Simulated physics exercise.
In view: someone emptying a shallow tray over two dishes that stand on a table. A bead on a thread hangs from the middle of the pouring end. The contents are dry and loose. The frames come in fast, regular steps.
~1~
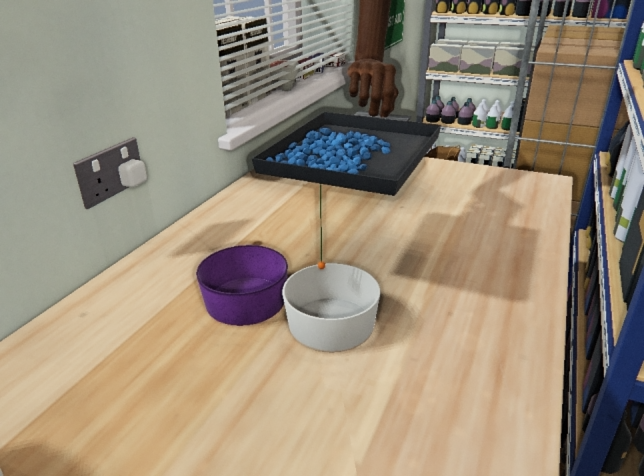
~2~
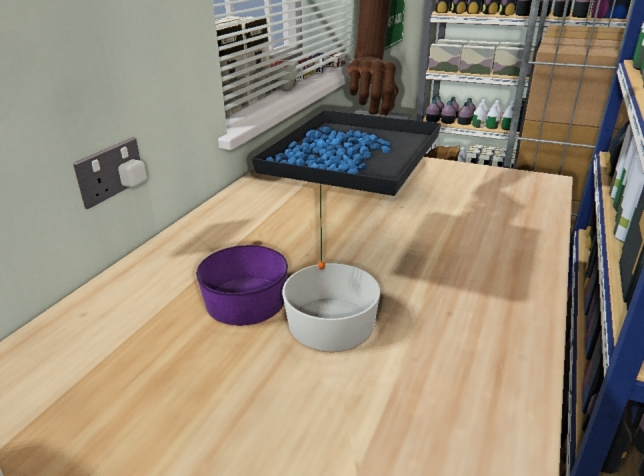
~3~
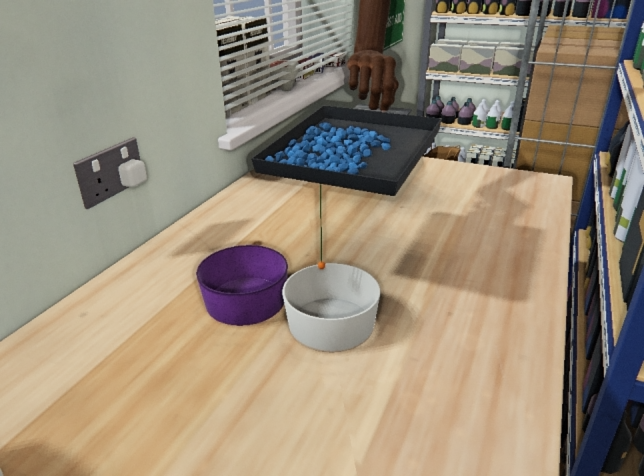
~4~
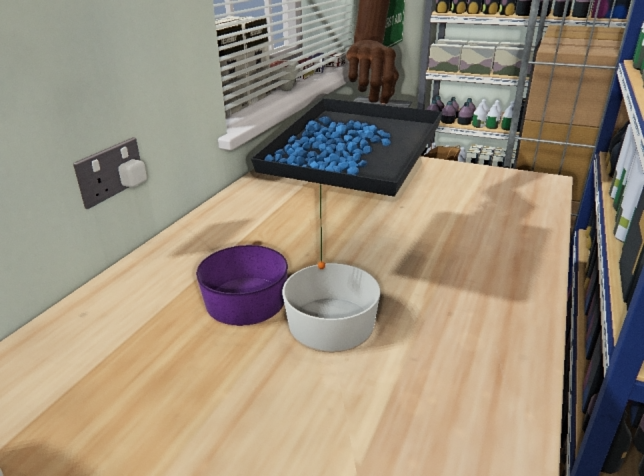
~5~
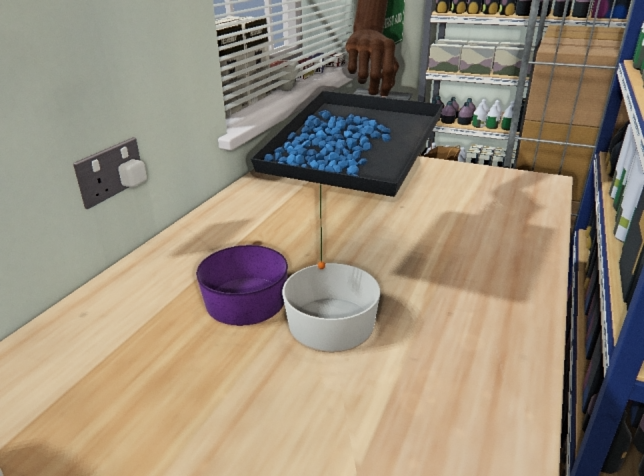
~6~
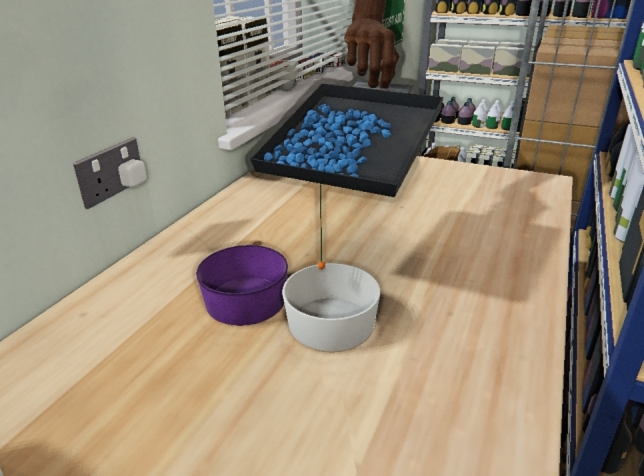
A dark tray of blue stones slowly tilting toward two bowls, purple and white, on a wooden table, a hand behind it.
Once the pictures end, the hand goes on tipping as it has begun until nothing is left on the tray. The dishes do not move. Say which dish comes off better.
The right one ends fuller.
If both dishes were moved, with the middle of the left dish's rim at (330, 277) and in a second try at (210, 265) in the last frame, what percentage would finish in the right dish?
Roughly 0 per cent, and 60 per cent.
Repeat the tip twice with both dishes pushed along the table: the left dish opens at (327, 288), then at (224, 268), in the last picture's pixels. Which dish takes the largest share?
First the left dish, then right.
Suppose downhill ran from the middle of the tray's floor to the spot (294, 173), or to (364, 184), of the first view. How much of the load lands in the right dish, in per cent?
The first gives 10 %, the second 50 %.
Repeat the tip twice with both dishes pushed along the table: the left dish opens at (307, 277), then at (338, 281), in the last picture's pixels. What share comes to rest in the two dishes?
The first gives 60 %, the second 40 %.
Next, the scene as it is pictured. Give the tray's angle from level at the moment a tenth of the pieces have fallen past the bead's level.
Around 85° of tilt.
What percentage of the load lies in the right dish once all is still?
Near 60 %.
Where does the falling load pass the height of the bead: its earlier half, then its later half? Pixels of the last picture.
Early half (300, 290), late half (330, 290).
Just after the last frame, tray tipped steeply; every one on the tray.
A moment on, tray tipped right over; roughly half on the tray; roughly a quarter in the right dish; about a tenth in the left dish; about a tenth outside both; roughly a quarter in the air.
Further on, tray tipped past a quarter turn; roughly two thirds in the right dish; about a tenth in the left dish; roughly a quarter outside both.
When it is over, tray tipped past a quarter turn; roughly two thirds in the right dish; about a tenth in the left dish; roughly a quarter outside both.
